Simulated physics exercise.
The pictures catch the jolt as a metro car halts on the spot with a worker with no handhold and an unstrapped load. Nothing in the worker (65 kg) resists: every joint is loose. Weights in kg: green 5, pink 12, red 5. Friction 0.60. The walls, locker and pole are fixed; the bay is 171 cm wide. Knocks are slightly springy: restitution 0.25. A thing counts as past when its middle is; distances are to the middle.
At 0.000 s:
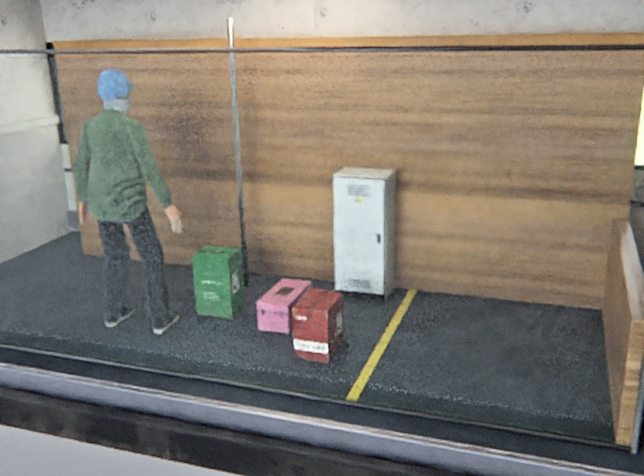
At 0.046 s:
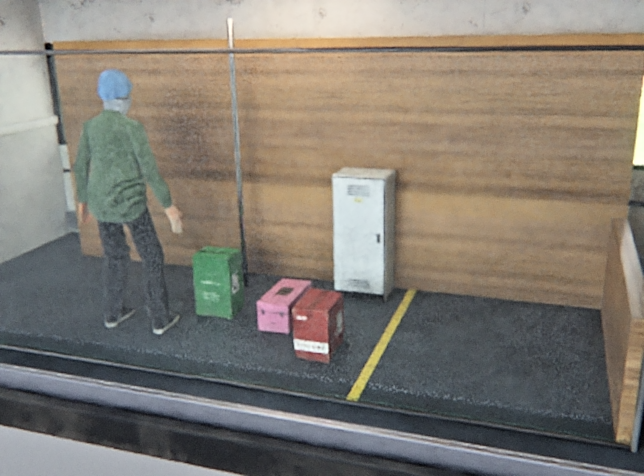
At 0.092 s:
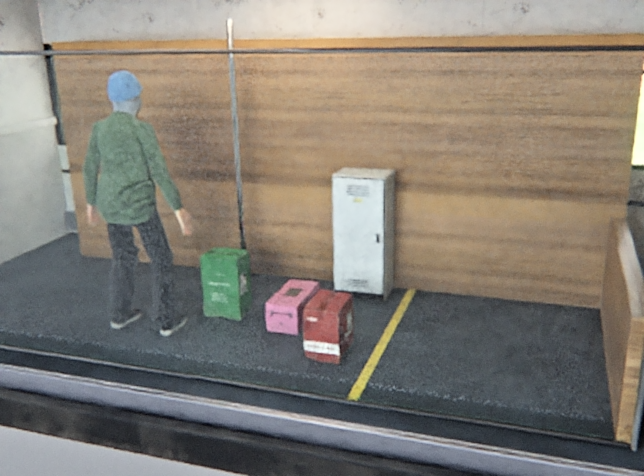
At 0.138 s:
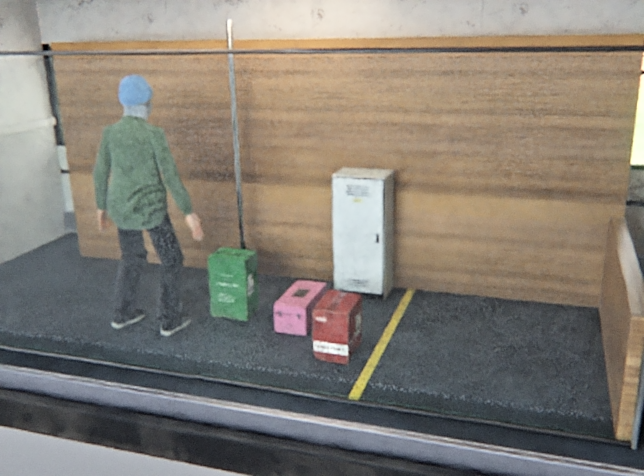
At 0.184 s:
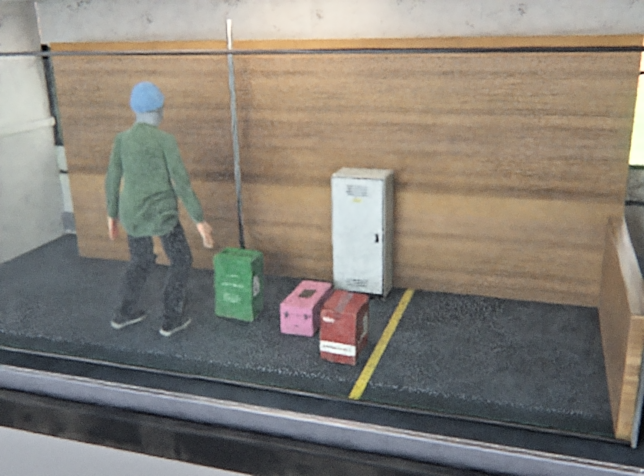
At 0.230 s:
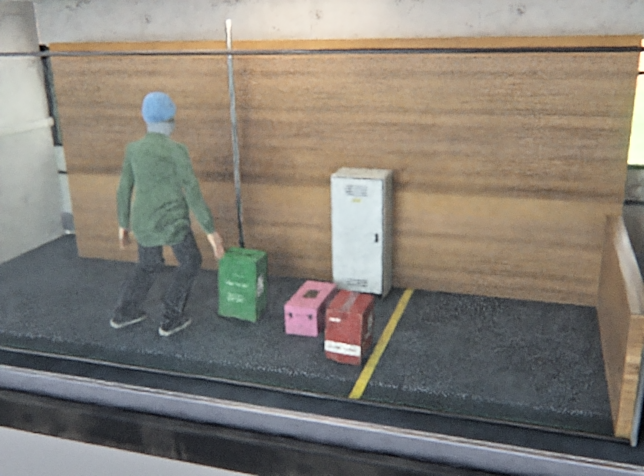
A person in a blue cap and green jacket stood still, then shifted right and sank into bent knees, while the green, pink and red boxes slid slightly right and the pale cabinet stayed put.
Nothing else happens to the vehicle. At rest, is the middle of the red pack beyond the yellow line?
This time the red pack fails to pass the yellow line.
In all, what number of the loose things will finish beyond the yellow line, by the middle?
The count is 0.
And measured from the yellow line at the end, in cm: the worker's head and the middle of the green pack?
Worker's head 50 short, green pack 110 short.
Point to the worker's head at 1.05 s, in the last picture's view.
At about (305, 297).
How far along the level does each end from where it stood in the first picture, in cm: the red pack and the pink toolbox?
About: Red pack 30, pink toolbox 25.
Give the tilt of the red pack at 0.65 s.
Roughly 0°.
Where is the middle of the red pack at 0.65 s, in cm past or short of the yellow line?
About 15 cm short of it.
After 0.40 s the red pack is 15 cm short of the yellow line, tilted 5°, near (354, 327) in the last picture's view.
After 0.65 s the red pack is 15 cm short of the yellow line, tilted 0°, near (353, 327) in the last picture's view; the worker's hips 86 cm short of the yellow line.
After 1.05 s the red pack is 9 cm short of the yellow line, tilted 0°, near (363, 328) in the last picture's view; the worker's hips 78 cm short of the yellow line.
Final state at 2.8 s, green pack stops short of the yellow line; pink toolbox stops short of the yellow line; red pack stops short of the yellow line; worker's hips stop short of the yellow line; worker's head stops short of the yellow line.
